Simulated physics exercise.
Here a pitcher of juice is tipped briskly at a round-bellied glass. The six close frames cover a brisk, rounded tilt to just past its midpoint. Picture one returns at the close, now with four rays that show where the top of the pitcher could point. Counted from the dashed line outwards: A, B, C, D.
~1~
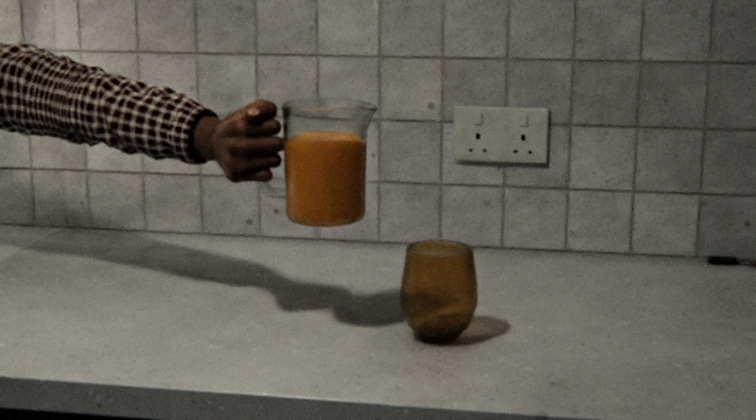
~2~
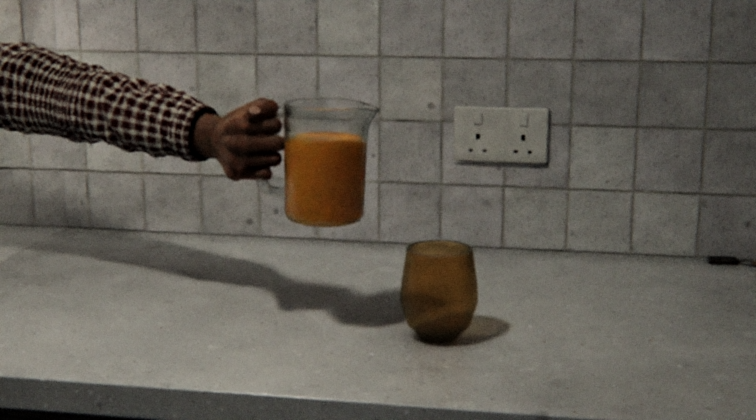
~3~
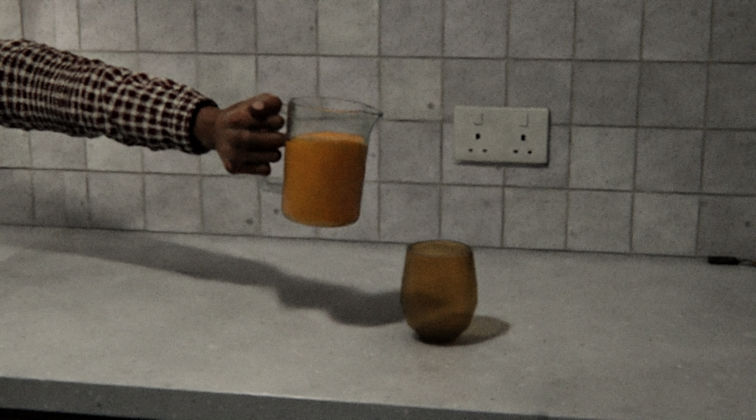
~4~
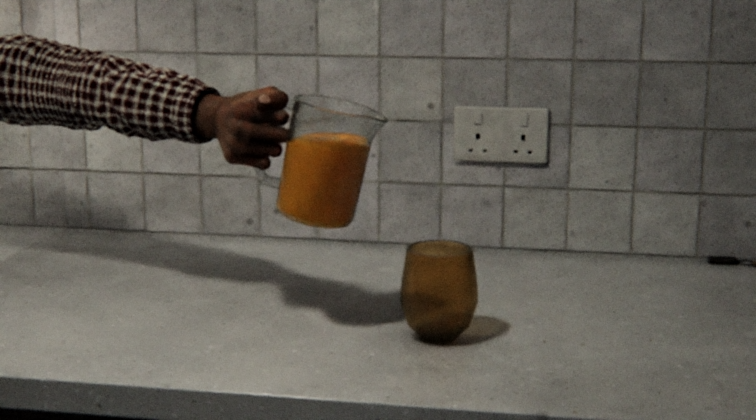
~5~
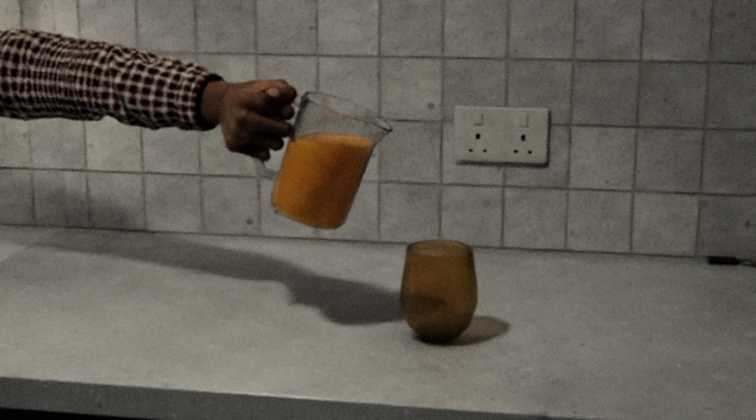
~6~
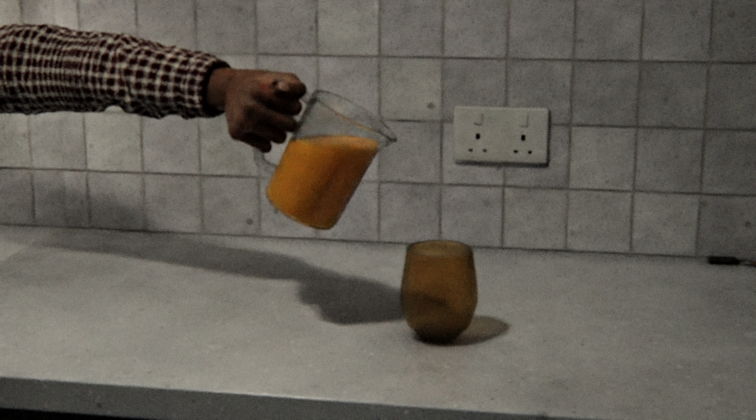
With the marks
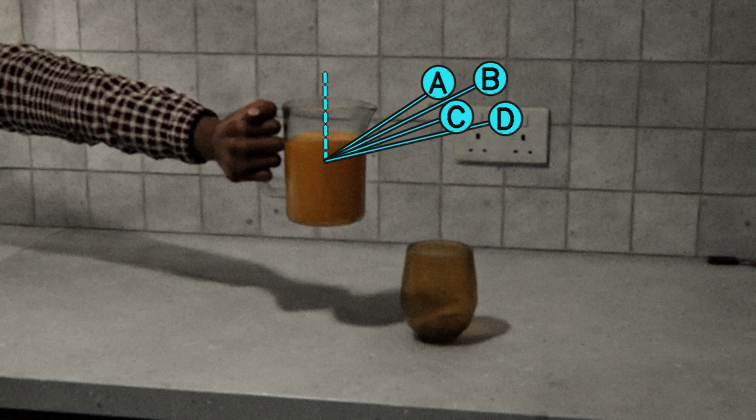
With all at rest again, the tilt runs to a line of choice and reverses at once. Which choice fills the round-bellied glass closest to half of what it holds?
C.
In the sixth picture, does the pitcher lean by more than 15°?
Yes, it does.
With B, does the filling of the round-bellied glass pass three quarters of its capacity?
No.
On the marked copy, A at (426, 95); B at (475, 86); C at (438, 120); D at (488, 122).
With A, the round-bellied glass ends with about 21 % of what it can hold.
With B, the round-bellied glass ends with about 34 % of what it can hold.
With C, the round-bellied glass ends with about 50 % of what it can hold.
With D, the round-bellied glass ends with about 67 % of what it can hold.
